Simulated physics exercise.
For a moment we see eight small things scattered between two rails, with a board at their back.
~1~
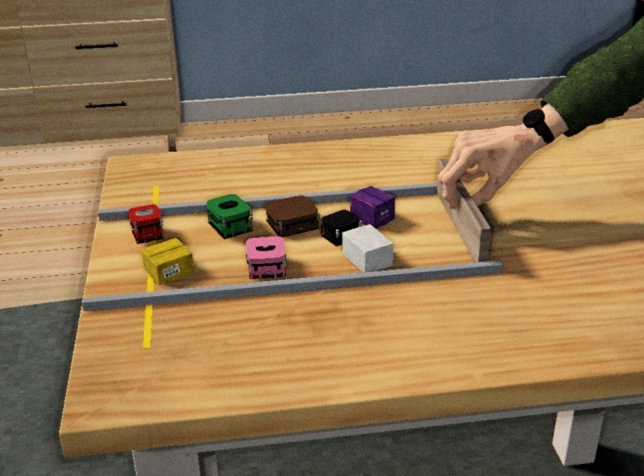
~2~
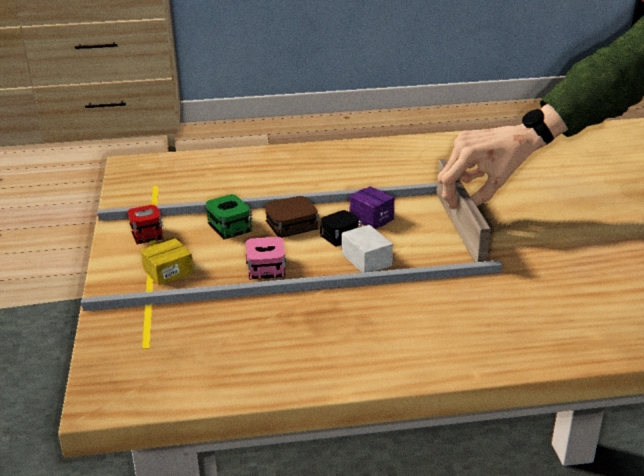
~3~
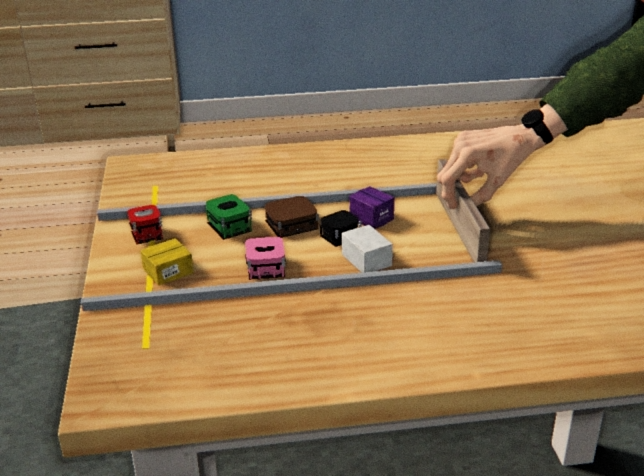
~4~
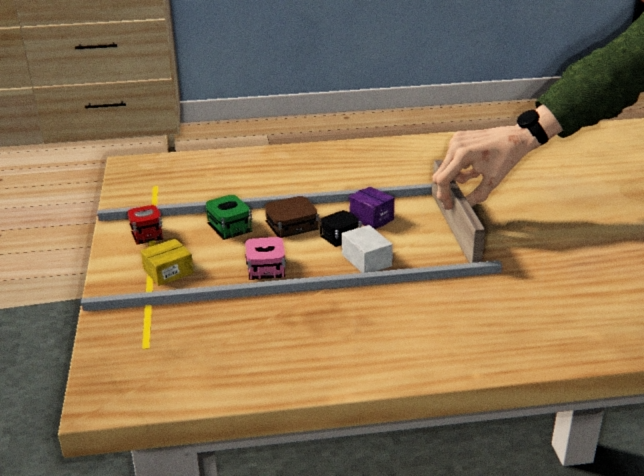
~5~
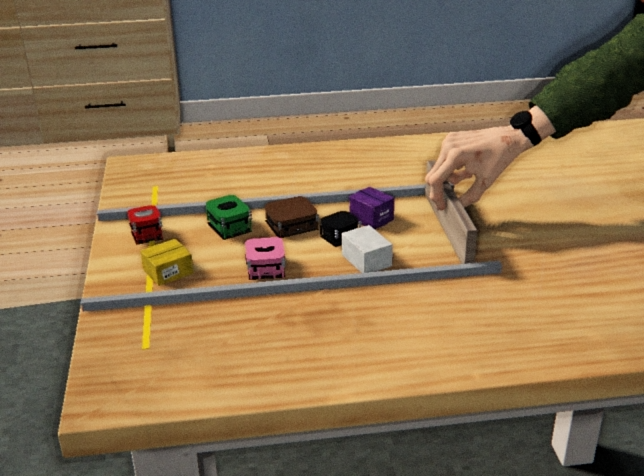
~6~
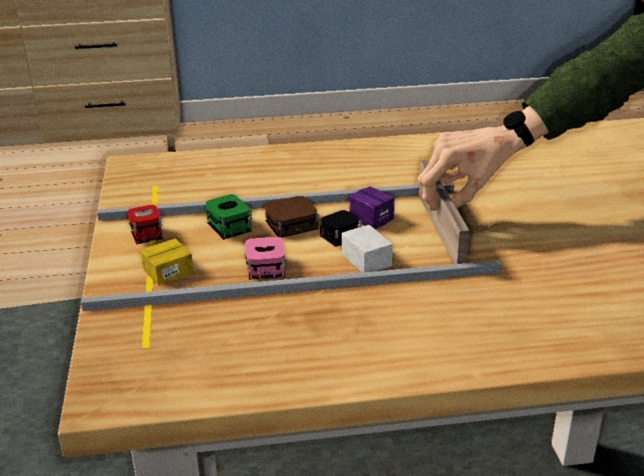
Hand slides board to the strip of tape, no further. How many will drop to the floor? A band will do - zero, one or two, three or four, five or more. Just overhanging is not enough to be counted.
Answer - three or four.
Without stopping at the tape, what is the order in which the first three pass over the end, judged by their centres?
Red case, green case, yellow box.
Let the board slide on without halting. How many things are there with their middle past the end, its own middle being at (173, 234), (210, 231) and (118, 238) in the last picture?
Over the end: 3, 1, 5.
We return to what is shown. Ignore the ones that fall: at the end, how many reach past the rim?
Tally: 2.
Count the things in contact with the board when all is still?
3.
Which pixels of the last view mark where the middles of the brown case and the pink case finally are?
Brown case at (98, 232), pink case at (95, 274).
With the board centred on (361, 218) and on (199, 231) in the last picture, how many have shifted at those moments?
First 3, then 8.
Soon after, none off yet; red case at rest near (145, 224); yellow box at rest near (167, 261); green case at rest near (228, 216).
Then, none off yet; red case moved about its own width near (115, 225); yellow box moved a little near (149, 261); green case moved well along near (147, 221).
At rest, the number that fall off is three or four; fallen, green case, yellow box and red case.
